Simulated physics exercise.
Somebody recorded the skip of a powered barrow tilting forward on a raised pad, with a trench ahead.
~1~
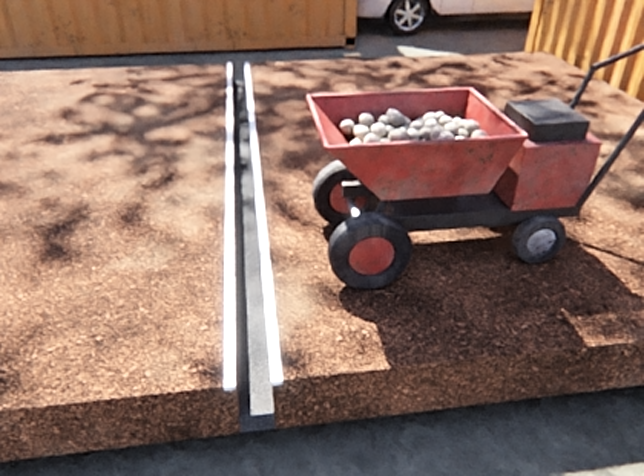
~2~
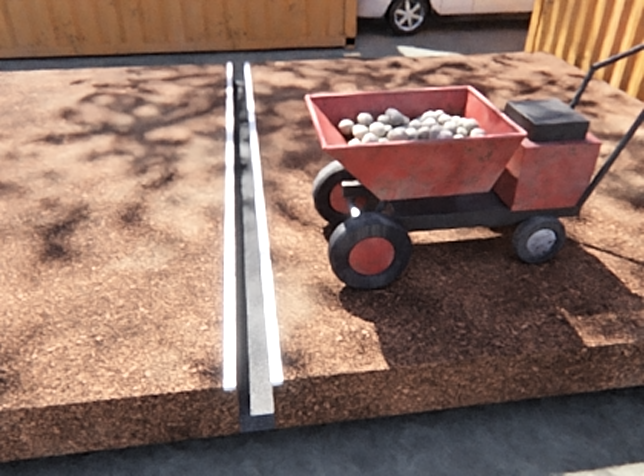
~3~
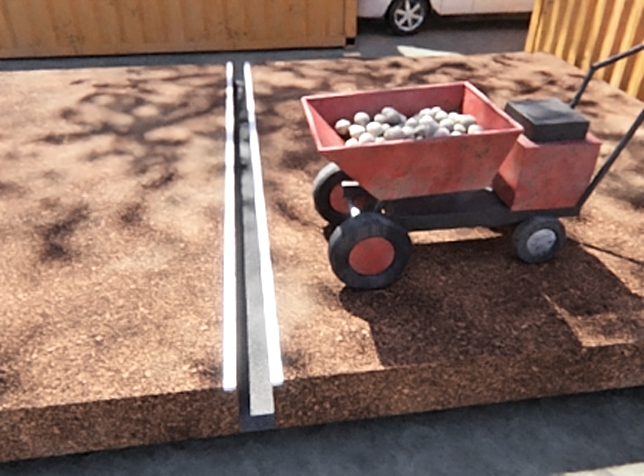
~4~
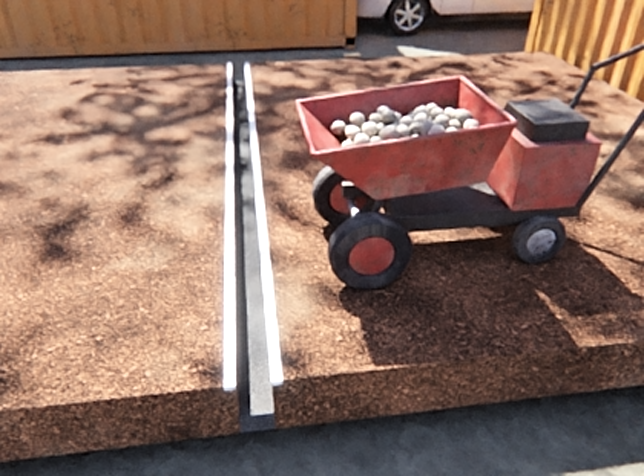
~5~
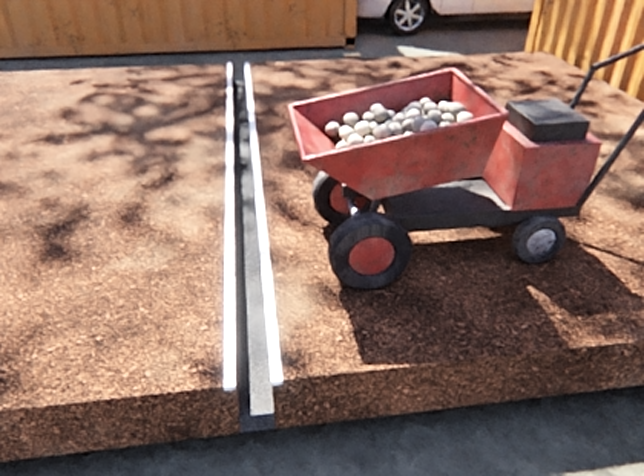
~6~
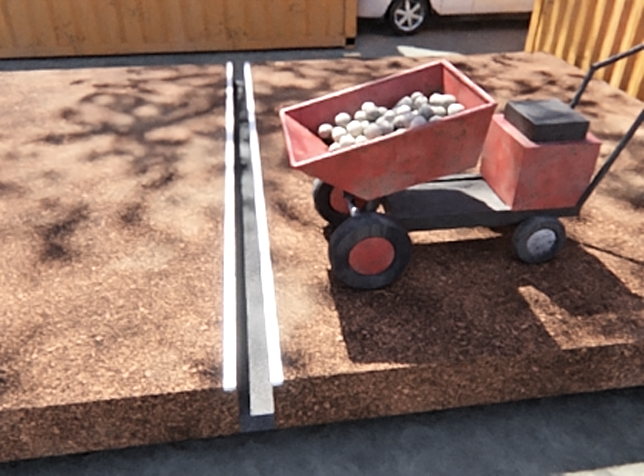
On a raised brown pad split by a narrow trench, a red powered barrow stands to the right with its skip level and full of rounded pebbles. The skip tilts forward gradually, its left lip dipping toward the trench and its rear rising, while the wheels stay still.
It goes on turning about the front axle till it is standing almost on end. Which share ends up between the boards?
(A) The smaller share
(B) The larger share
A, the smaller share.
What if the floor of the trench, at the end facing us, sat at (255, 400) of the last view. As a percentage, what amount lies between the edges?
Around 10 percent.
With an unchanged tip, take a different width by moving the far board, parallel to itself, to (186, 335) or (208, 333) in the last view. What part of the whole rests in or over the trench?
90 %, 60 %.
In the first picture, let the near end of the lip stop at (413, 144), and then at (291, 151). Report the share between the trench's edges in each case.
Well, you'd get roughly 40 per cent from the first place and roughly 0 per cent from the second.
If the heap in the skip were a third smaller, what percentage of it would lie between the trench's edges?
About 20 per cent.
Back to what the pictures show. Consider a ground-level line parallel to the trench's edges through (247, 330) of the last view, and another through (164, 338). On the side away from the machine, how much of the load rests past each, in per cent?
I'd say about 90 and about 30 in a hundred.
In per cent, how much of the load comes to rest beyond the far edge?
Roughly 80 percent.
Soon after the last picture, skip tipped steeply; all in the skip.
A little later, skip tipped right over; most in the skip; a stray few in or heaped over the trench; about a quarter beyond it; a stray few falling.
Later still, skip tipped right over; a small part in the skip; a small part in or heaped over the trench; most beyond it.
At rest, skip tipped right over; a small part in the skip; a small part in or heaped over the trench; most beyond it.
